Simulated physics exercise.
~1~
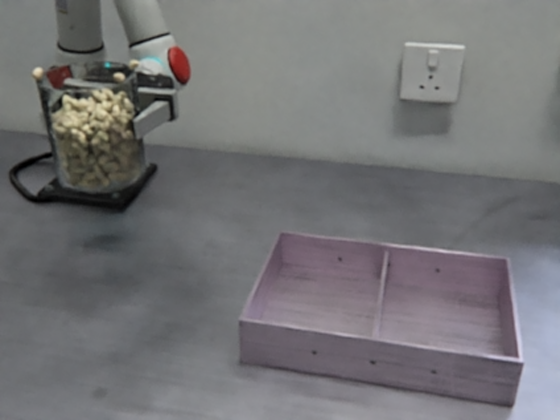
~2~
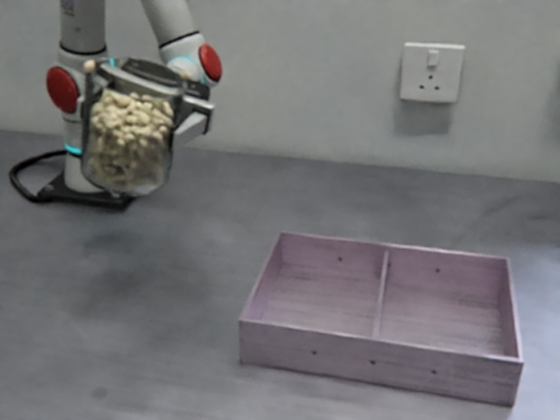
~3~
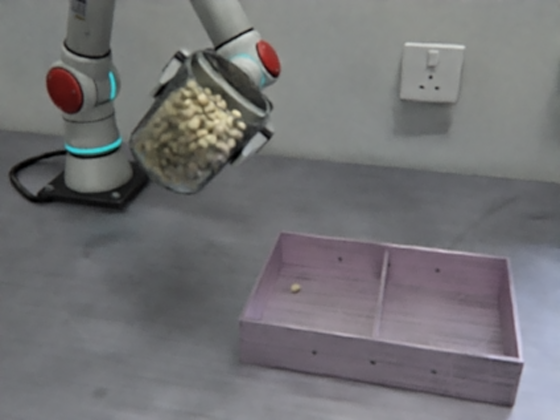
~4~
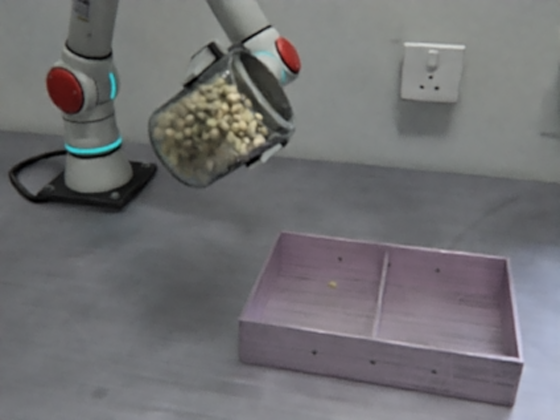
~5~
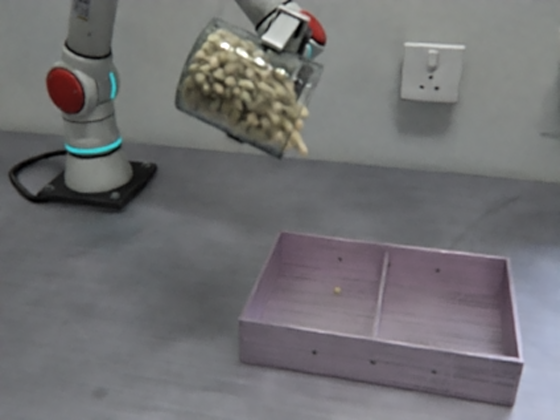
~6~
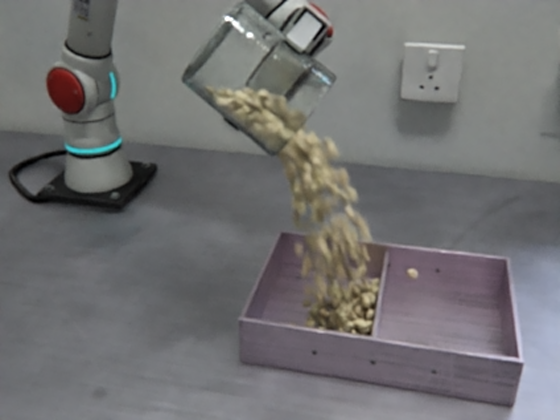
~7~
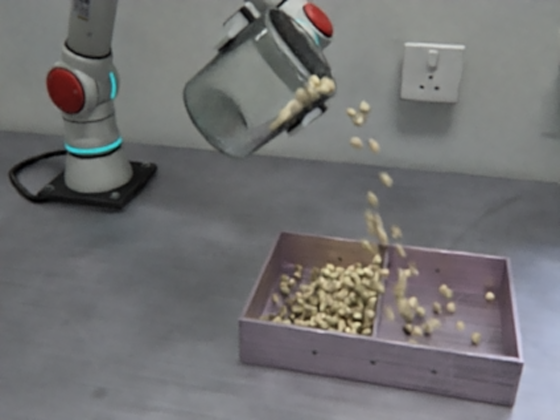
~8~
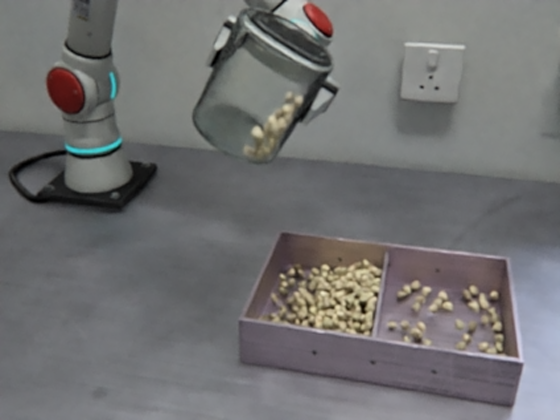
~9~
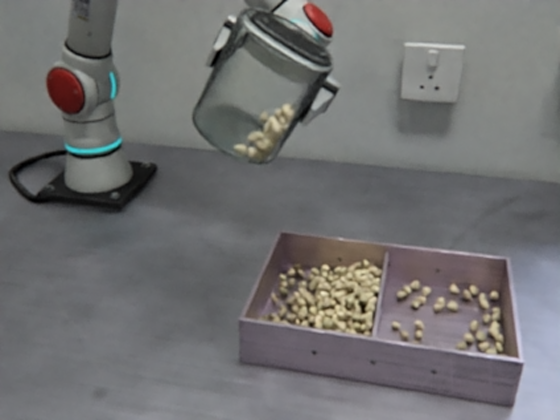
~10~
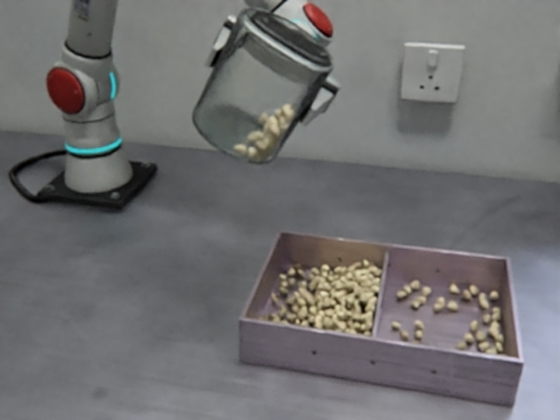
On a grey worktop, a robot arm tipping beans from a clear jar into both sections of a divided box, some staying inside.
